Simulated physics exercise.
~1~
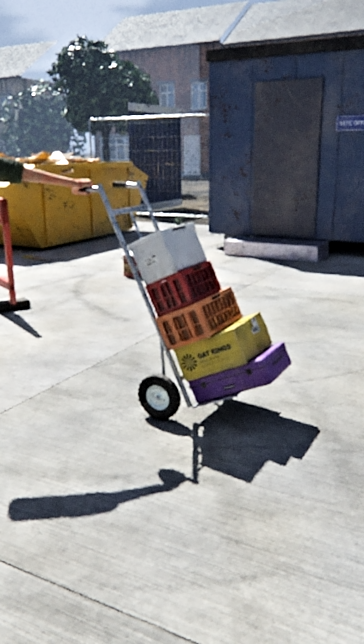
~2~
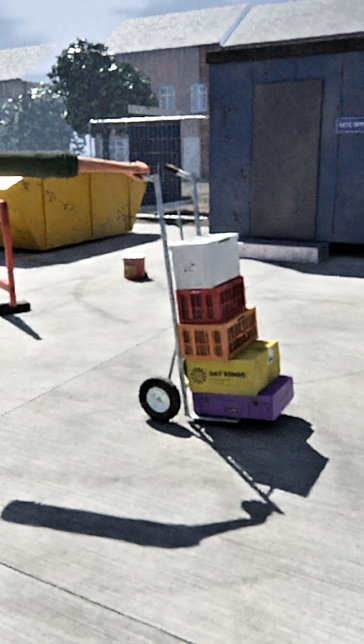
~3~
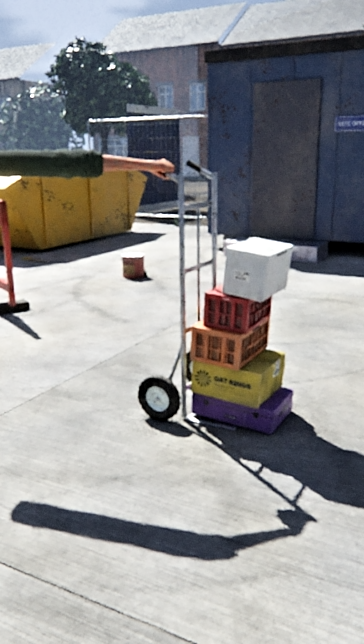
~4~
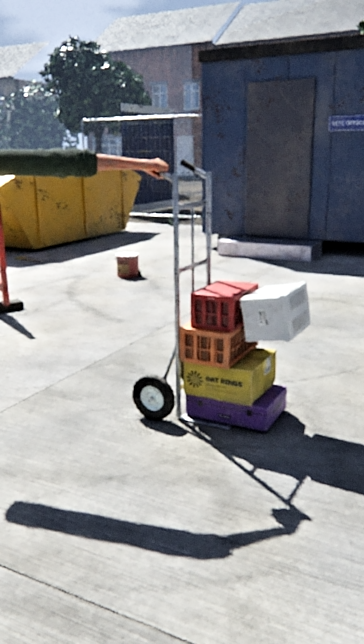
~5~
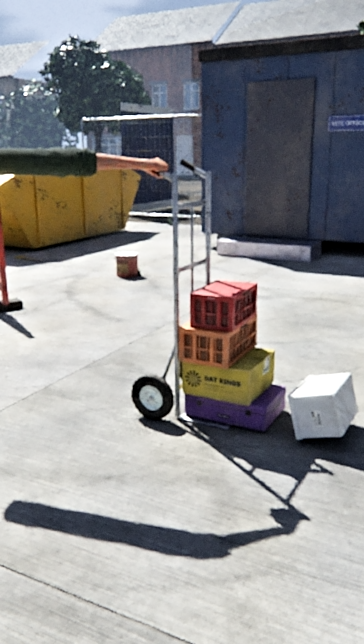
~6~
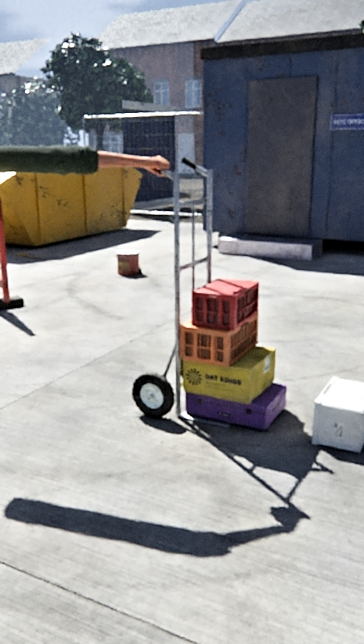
A sack truck stacked with a white tote, a red crate, an orange crate, a yellow parcel and a purple toolbox, from top to bottom, leans back toward the left in a sunny concrete yard, seen from the side by a slightly swaying camera. A yellow skip stands behind it and a dark shed to the right. An outstretched arm from the left swings the truck upright until its plate meets the ground. The white tote slides right, tips over the red crate's edge and tumbles down. It ends on the concrete at the right, while the other four stay stacked.
